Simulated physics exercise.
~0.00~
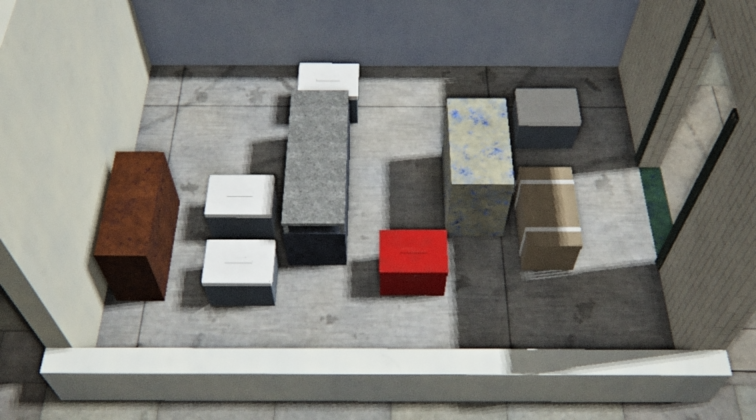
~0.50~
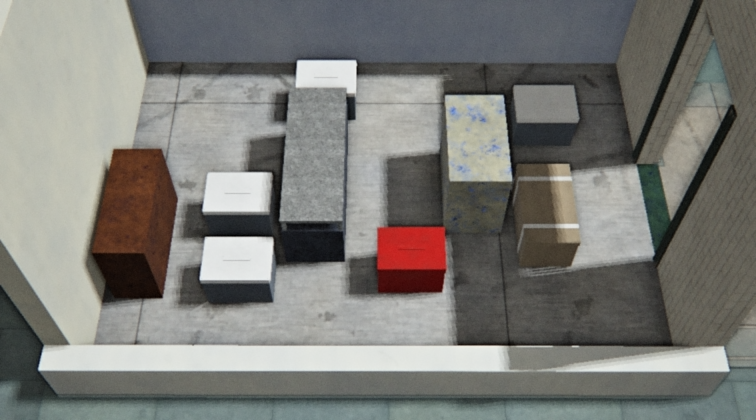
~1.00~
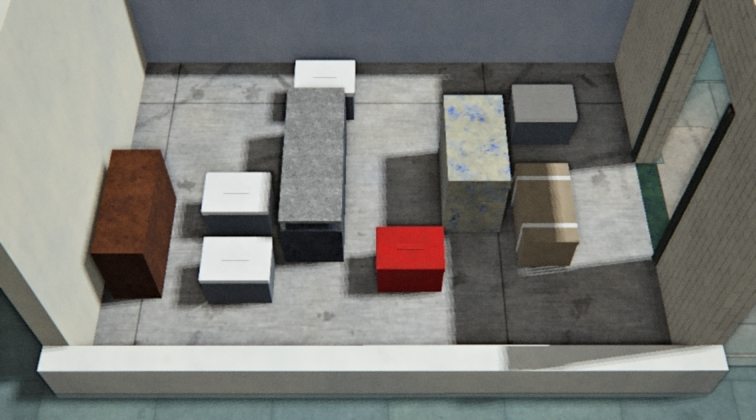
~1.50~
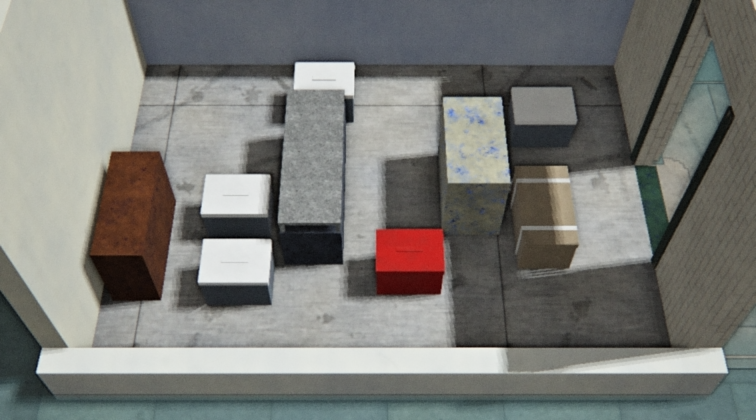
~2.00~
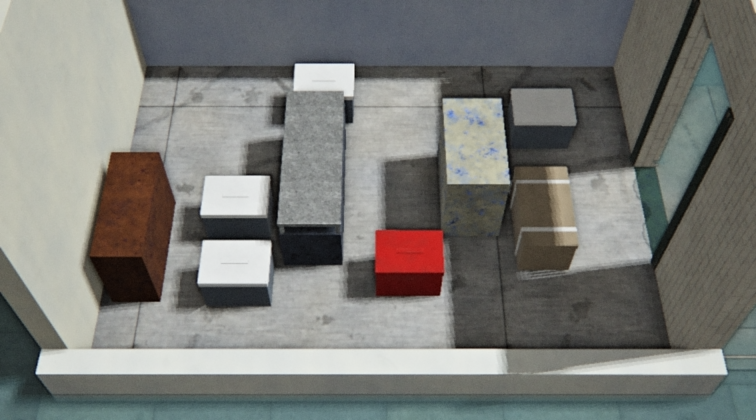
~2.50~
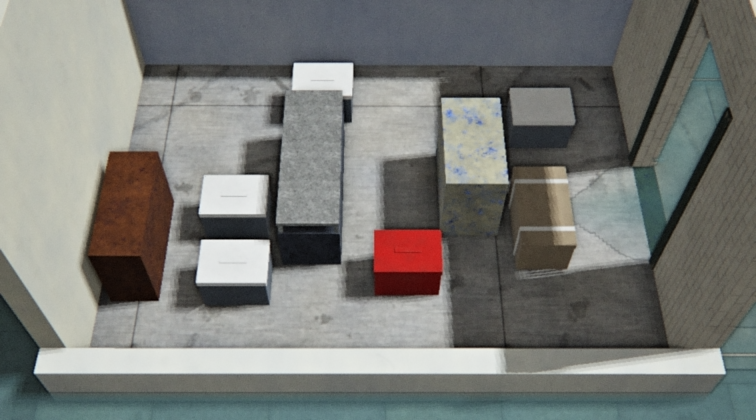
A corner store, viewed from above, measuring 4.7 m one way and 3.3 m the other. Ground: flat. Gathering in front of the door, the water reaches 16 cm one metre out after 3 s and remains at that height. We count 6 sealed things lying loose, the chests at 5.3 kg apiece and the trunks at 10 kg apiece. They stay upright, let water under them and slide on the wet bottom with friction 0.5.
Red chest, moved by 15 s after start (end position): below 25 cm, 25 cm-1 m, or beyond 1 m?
Shifts a bit.
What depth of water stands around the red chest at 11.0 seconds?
Around 3 cm.
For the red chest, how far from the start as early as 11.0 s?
I'd guess some 50 cm by then.
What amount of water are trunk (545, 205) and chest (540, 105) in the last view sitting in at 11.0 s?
About 8 and 6 cm.
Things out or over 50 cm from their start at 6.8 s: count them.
Tally at that time: 2.
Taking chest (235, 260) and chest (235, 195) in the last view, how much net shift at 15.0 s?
First 200 cm, then 80 cm.
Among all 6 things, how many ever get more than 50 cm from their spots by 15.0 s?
The number is 6.
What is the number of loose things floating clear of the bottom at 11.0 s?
Count: 6.
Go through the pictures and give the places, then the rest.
In the first frame, the red chest at (413, 251), on the bottom; water covers 0.0 m2; 0 of 6 have shifted.
In the second frame, the red chest at (411, 248), on the bottom; 0.0 m2 under water; 0 of 6 have shifted.
In the third frame, the red chest at (410, 248), on the bottom; water covers 0.0 m2; 0 of 6 have shifted.
In the fourth frame, the red chest at (410, 250) rests on the ground; water covers 0.0 m2; 0 of 6 have shifted.
In the fifth frame, the red chest at (409, 251), on the bottom; water covers 0.0 m2; 0 of 6 have shifted.
In the sixth frame, the red chest at (408, 250), on the bottom; 0.4 m2 under water; 0 of 6 have shifted.
After 3.5 s the red chest is near (408, 250), 0.0 m from its start, aground; 0 afloat.
After 6.8 s the red chest is near (378, 248), 0.2 m from its start, aground; 2 afloat.
After 11.0 s the red chest is near (394, 198), 0.5 m from its start, afloat; 6 afloat.
After 15.0 s the red chest is near (405, 201), 0.5 m from its start, afloat; 6 afloat.
